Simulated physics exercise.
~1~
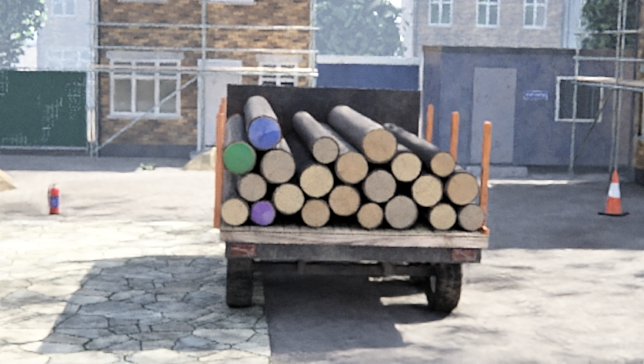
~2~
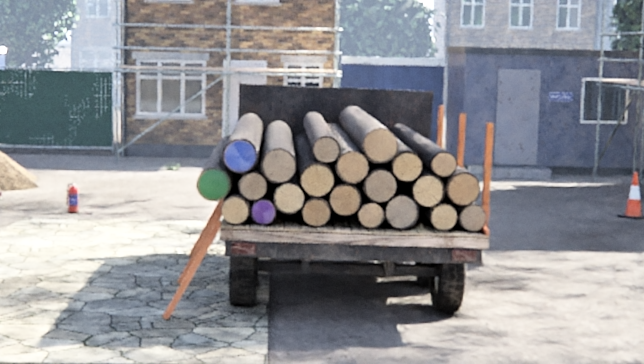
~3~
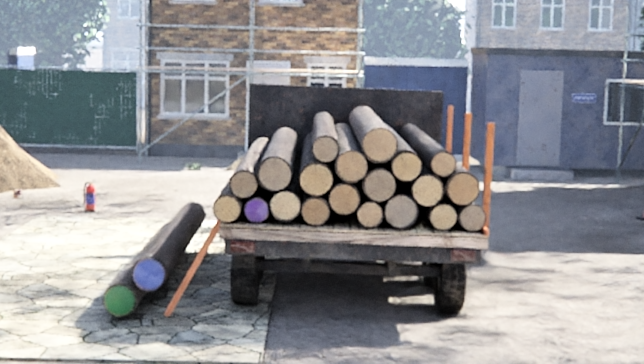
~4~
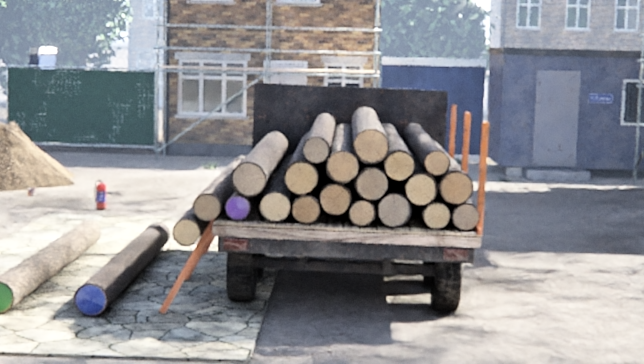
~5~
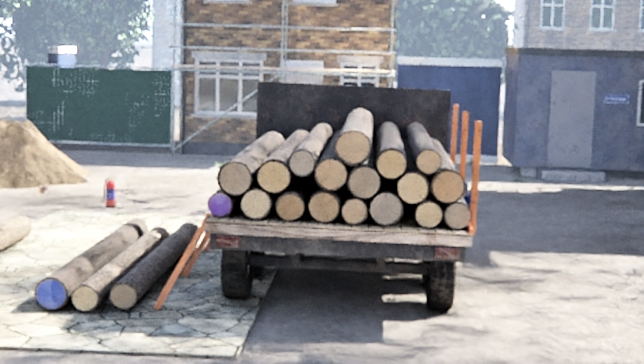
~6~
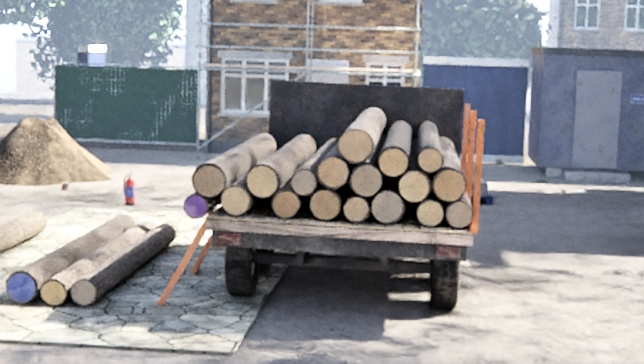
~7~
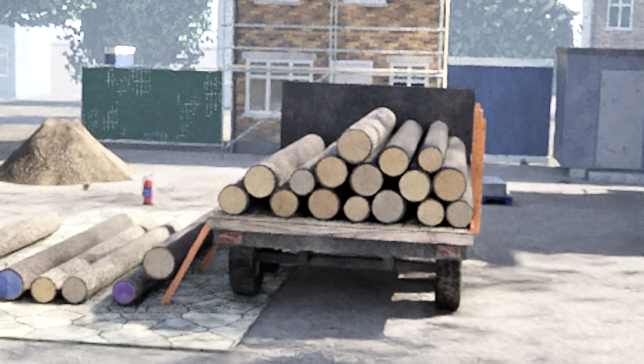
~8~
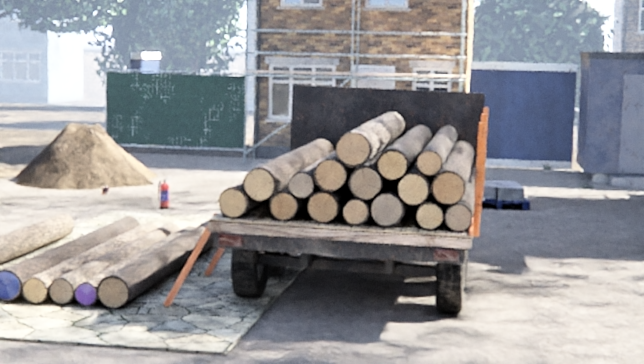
At the start, a flatbed trailer stacked with timber poles stands in a yard, seen from behind, with orange posts along both edges and a green, a blue and a purple end among the pale ones. The posts on the left swing down, and the green and blue poles shift toward that side. Both drop off and roll left across the paving, and more poles follow. The purple one creeps to the left edge, tips over and lands beside the fallen ones. Finally, several poles lie on the ground at left, while most remain piled on the trailer.
